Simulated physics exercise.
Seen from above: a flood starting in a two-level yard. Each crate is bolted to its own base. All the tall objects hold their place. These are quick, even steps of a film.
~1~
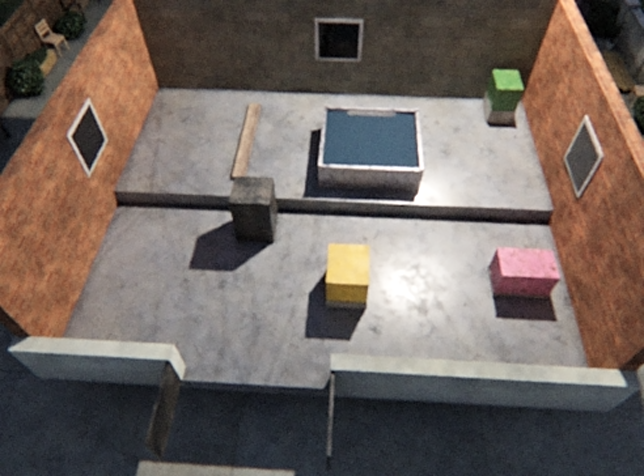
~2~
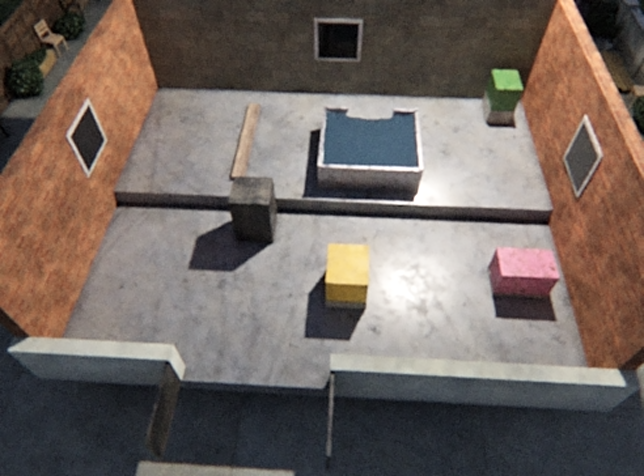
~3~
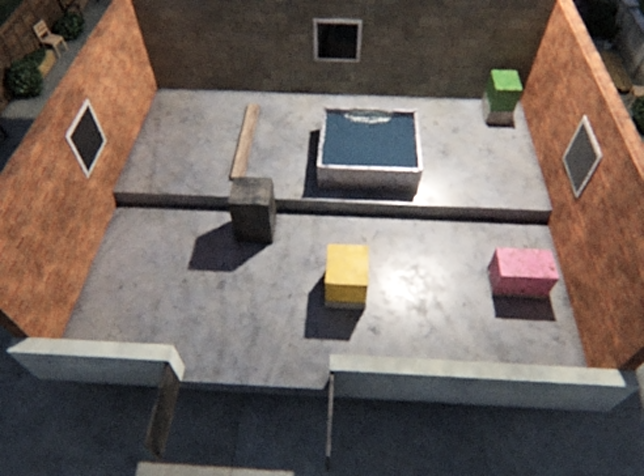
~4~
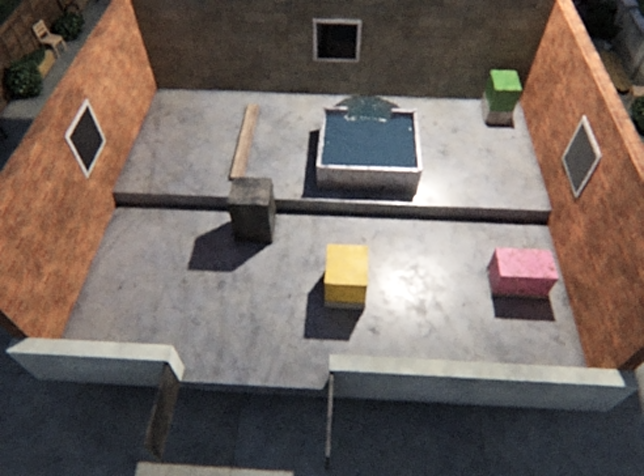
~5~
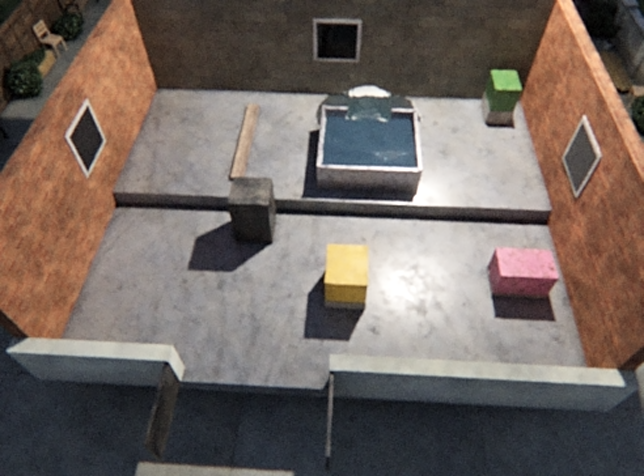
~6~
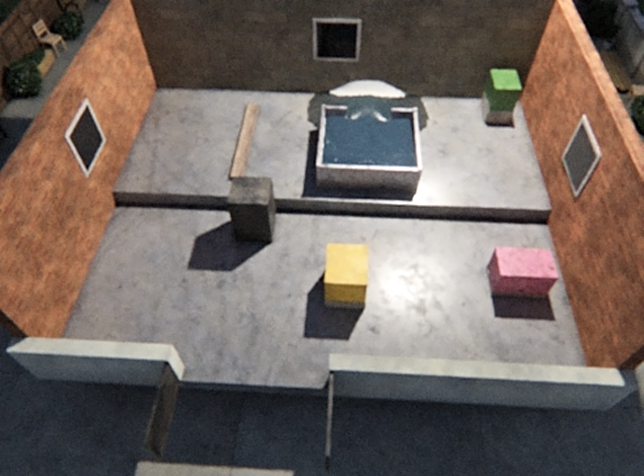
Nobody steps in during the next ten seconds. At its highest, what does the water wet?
One by one: The pink crate gets wet; the yellow crate stays dry; the green crate stays dry.
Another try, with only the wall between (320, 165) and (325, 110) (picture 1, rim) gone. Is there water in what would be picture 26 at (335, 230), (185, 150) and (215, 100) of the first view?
In turn: No water, awash, covered.
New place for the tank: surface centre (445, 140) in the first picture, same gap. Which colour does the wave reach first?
It is the one in green.
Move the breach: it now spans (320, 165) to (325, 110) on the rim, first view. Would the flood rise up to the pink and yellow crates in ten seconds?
One by one: Pink crate is safe, yellow crate stays dry.
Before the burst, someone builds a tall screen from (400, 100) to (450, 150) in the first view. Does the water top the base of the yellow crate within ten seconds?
Then: The yellow crate is spared.
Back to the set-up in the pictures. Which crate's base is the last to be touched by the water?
Last comes the one in yellow.
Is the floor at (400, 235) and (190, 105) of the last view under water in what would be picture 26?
As listed: No water, under water.
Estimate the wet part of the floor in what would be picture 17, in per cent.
Close to 15 %.
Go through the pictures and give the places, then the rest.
Still water in the tank at (371, 140), in the first picture.
Water pours out on the tank's far side and has run to a hidden place, in the second picture.
The front is at a hidden place, out from the gap on the tank's far side, in the third picture.
The front is at (357, 98), out from the gap on the tank's far side, in the fourth picture.
The front is at (401, 96), out from the gap on the tank's far side, in the fifth picture.
Water pours out on the tank's far side and has run to (319, 93), in the sixth picture.
A moment on, water covers 5 % of the floor; the pink crate not reached, the yellow crate not reached, the green crate not reached.
Next, water covers 15 % of the floor; the pink crate not reached, the yellow crate not reached, the green crate water round its plinth.
Then, water covers 30 % of the floor; the pink crate not reached, the yellow crate not reached, the green crate water round its plinth.
Later, water covers 50 % of the floor; the pink crate water round its plinth, the yellow crate water round its plinth, the green crate water round its plinth.
In the end, water covers 85 % of the floor; the pink crate was topped, the yellow crate stayed above the water, the green crate stayed above the water.
